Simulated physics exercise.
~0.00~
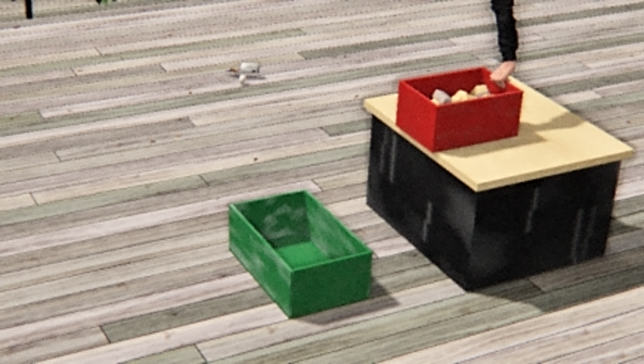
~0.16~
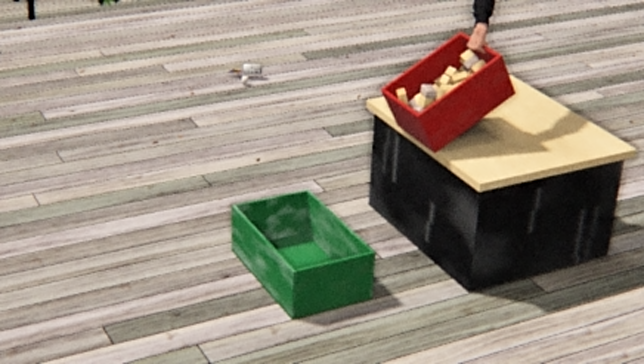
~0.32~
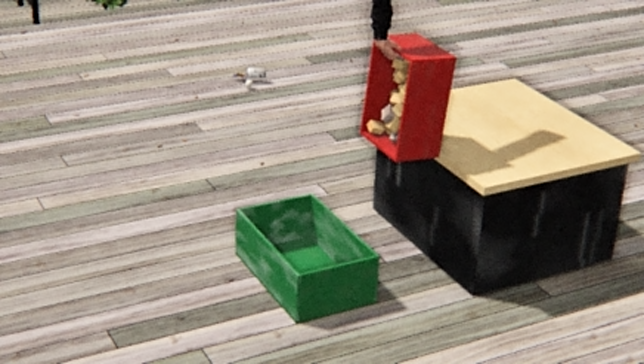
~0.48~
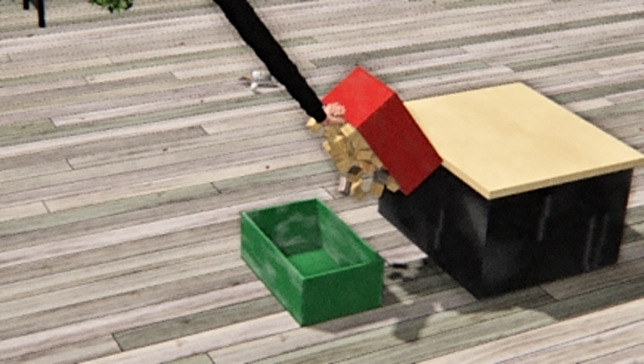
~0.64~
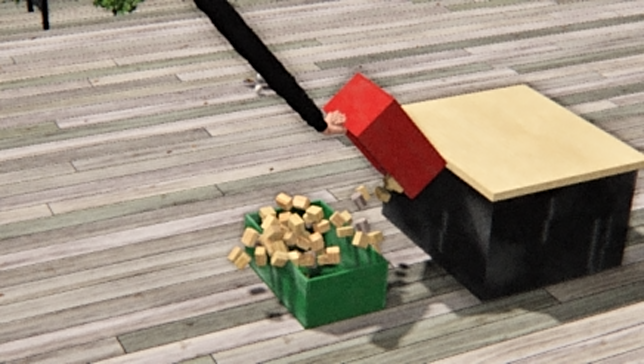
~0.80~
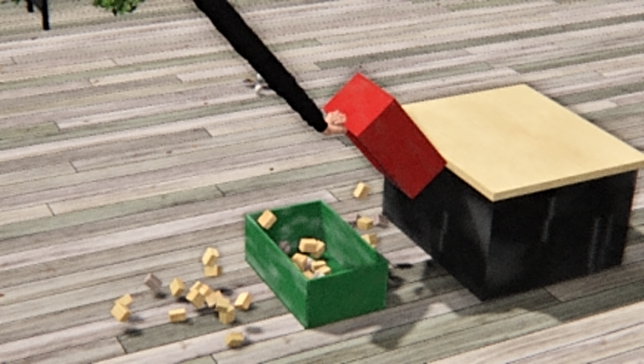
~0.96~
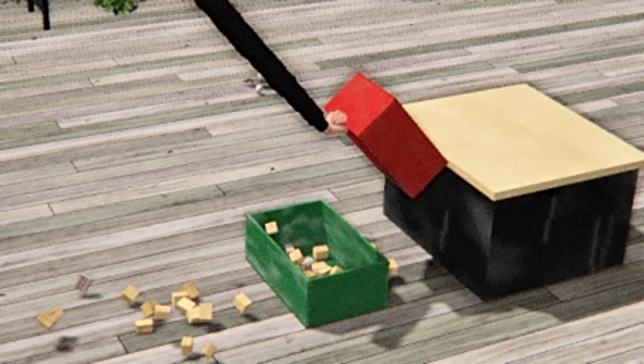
At first, a red crate of small wooden blocks rests on a black bench with a pale top, while an empty green bin sits on the plank floor to the left. A dark-sleeved hand lifts the back of the crate and tips it leftward, past upright, over the bench's edge. The blocks slide together and pour out in a clump. They tumble down over the green bin, some landing inside and many bouncing or flying past it. The crate hangs steeply tilted, held by the hand, as blocks lie in the bin and scatter across the floor around it, mostly toward the left.
